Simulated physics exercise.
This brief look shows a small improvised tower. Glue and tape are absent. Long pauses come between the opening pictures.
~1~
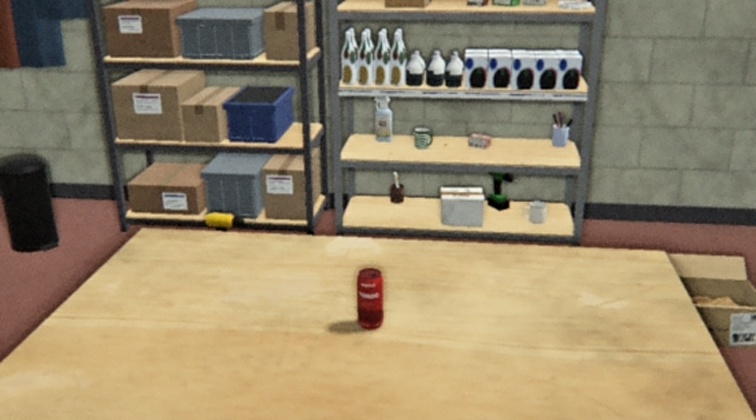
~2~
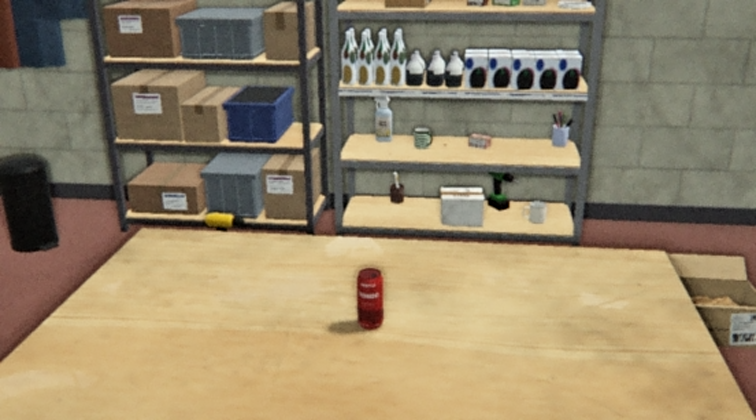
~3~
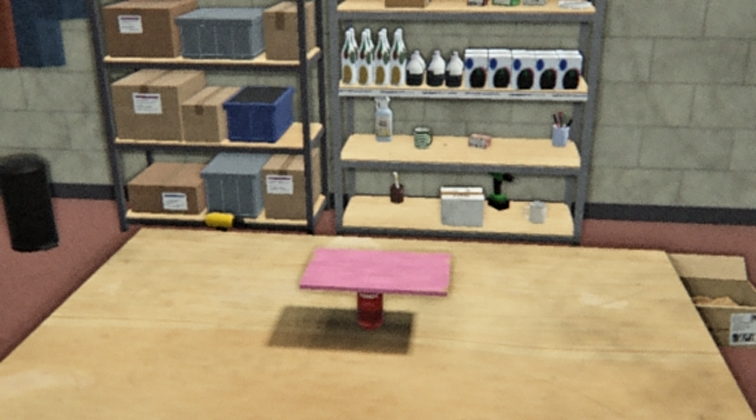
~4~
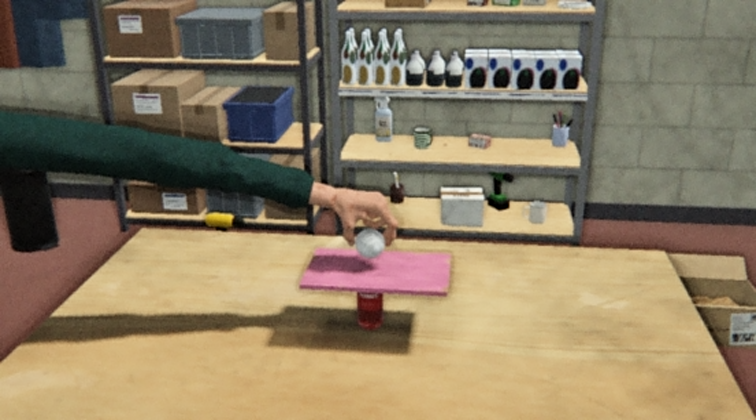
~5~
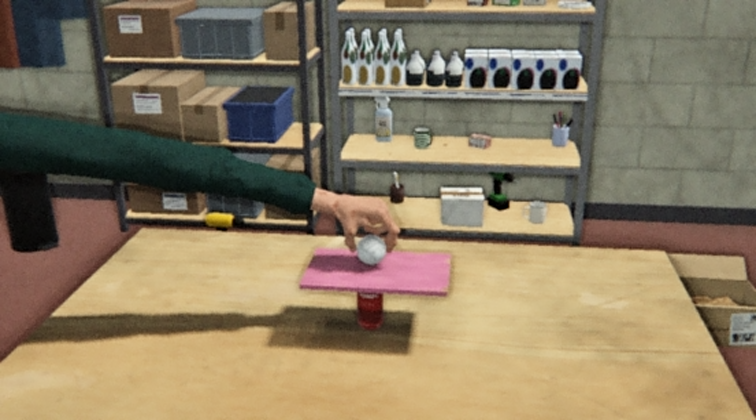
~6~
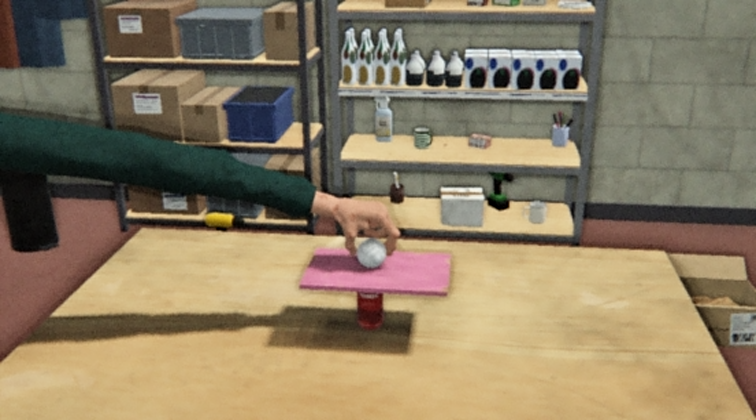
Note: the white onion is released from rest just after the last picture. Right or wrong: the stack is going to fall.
Wrong, it stays up.
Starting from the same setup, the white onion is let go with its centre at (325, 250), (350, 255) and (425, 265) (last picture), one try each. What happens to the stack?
Stands firm, stands firm, topples.
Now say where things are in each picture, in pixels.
The last thing is not in view yet, in the first picture.
The last thing is not in view yet, in the second picture.
The last thing is not in view yet; pink board (378, 271), in the third picture.
On its way; white onion (370, 244); pink board (378, 271), in the fourth picture.
On its way; white onion (372, 249); pink board (378, 271), in the fifth picture.
Set down, still held; white onion (372, 253); pink board (378, 271), in the sixth picture.
Then, 0.40 s past the last view, nothing moves.
Then, 1.10 s past the last view, white onion resting near (372, 253).
Finally, all 3 still in place. Final places as the last picture's camera would see them, white onion near (372, 253). The stack keeps its balance.
